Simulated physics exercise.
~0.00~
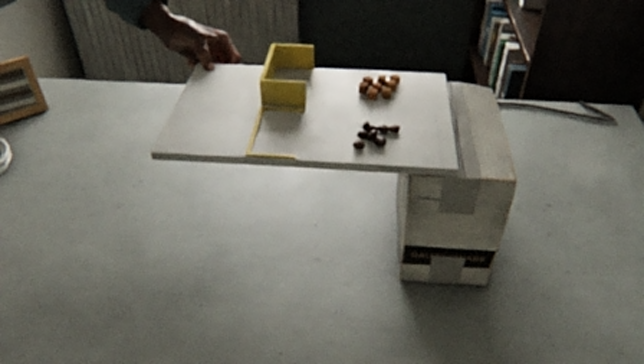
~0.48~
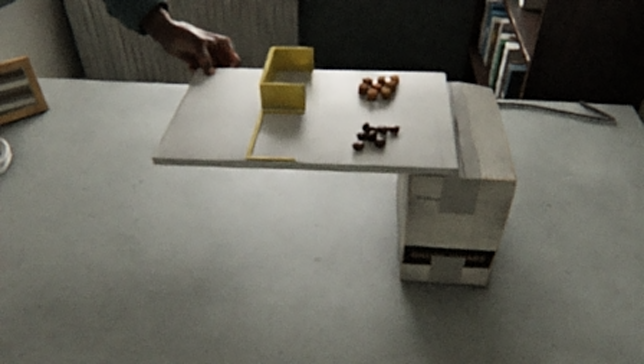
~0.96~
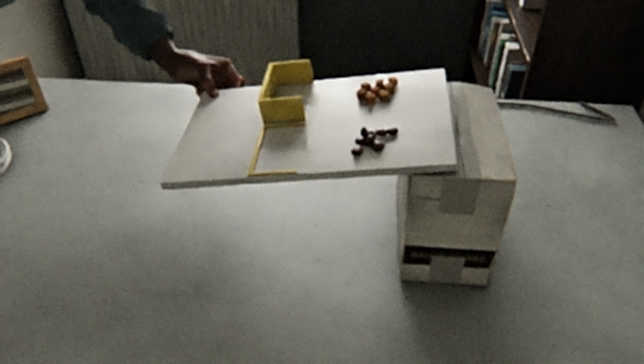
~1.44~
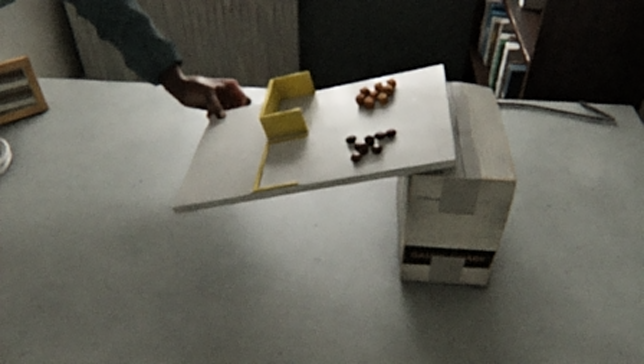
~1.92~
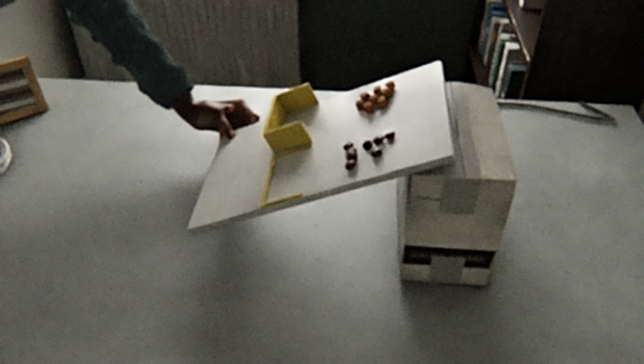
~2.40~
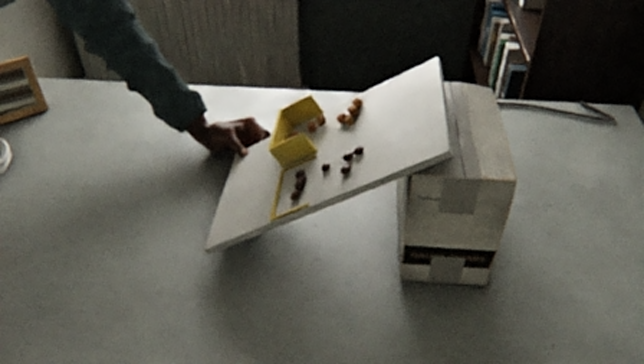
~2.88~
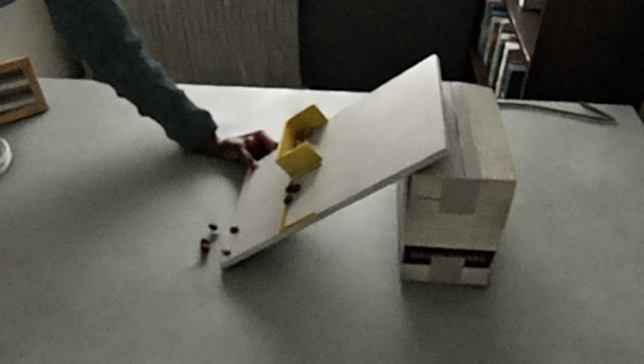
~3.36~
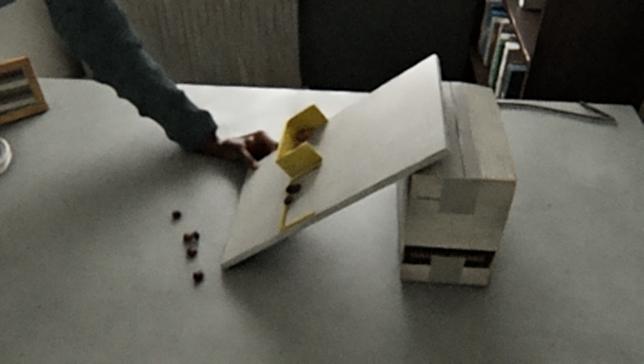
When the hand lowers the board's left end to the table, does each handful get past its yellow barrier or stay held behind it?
The two handfuls end differently. Most of the dark pieces at the front get over their low yellow strip and off the board, while the brown ones at the back pile up behind their taller yellow barrier.
